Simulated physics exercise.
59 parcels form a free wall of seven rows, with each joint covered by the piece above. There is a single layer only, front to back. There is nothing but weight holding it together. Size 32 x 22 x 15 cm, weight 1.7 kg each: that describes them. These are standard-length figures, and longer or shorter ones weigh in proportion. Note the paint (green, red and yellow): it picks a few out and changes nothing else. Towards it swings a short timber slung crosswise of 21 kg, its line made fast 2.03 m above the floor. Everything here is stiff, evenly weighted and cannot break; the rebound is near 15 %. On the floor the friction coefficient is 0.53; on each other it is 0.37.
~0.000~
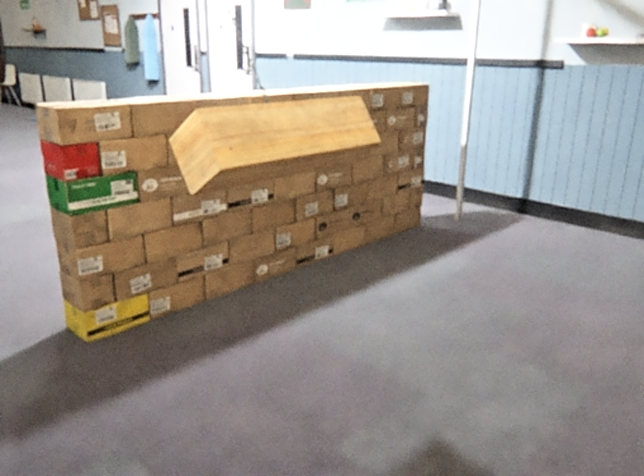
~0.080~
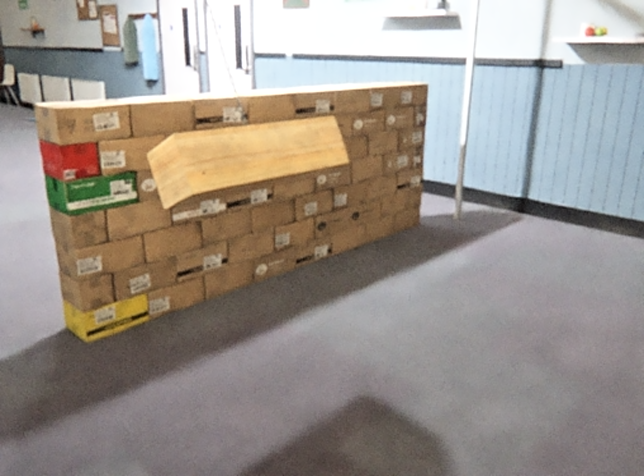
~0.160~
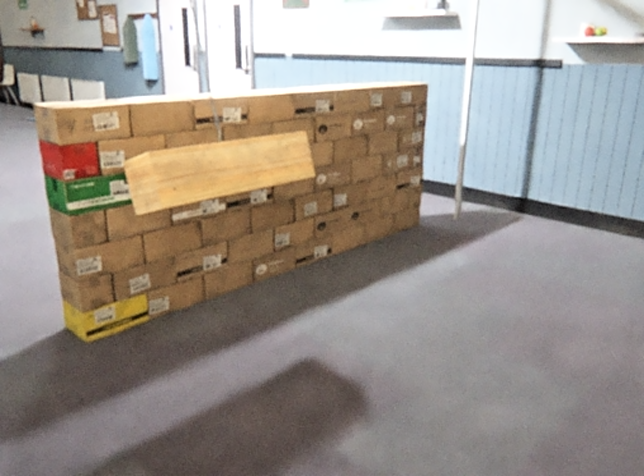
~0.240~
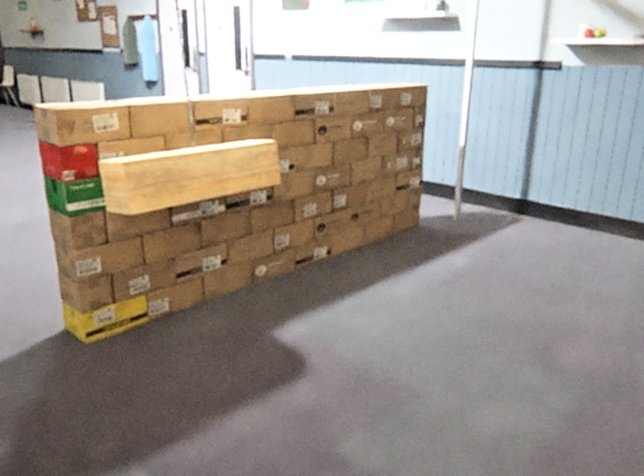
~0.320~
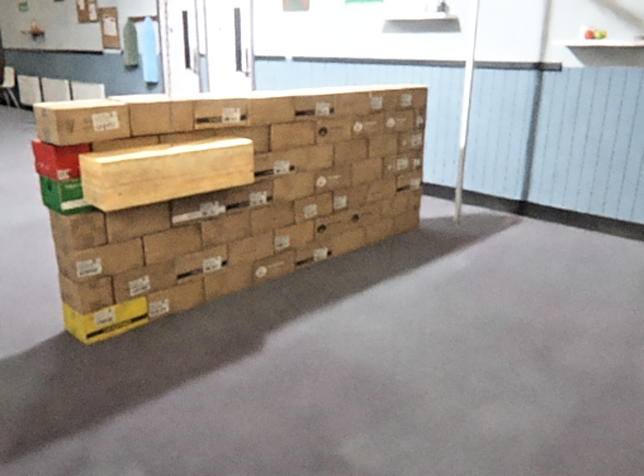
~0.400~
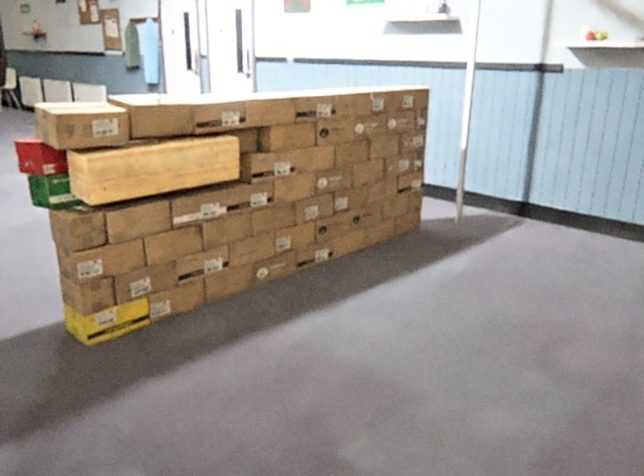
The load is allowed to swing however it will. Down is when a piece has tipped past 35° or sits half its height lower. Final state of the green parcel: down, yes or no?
Yes.
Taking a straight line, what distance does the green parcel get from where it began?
Straight-line shift: Approx. 116 cm.
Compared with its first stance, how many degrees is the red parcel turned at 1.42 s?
Tilt: Approx. 0°.
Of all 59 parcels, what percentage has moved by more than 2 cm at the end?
20 %.
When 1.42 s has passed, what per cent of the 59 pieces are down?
20 per cent.
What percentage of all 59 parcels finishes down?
Estimate: About 20% of them.
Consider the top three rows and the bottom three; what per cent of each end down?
40 % and 0 %.
Around 0.70 s, line 23° past plumb; 10 of the 59 parcels down; green parcel tipped 64°, 55 cm lower; red parcel tipped 38°, 51 cm lower.
Around 1.42 s, line 9° past plumb; 11 of the 59 parcels down; green parcel upside down; red parcel 75 cm lower.
Finally (3.6 s), line 11° past plumb; 12 of the 59 parcels down; green parcel upside down; red parcel 76 cm lower; yellow parcel unmoved. Seen by the last camera, middles, green parcel near (23, 264).
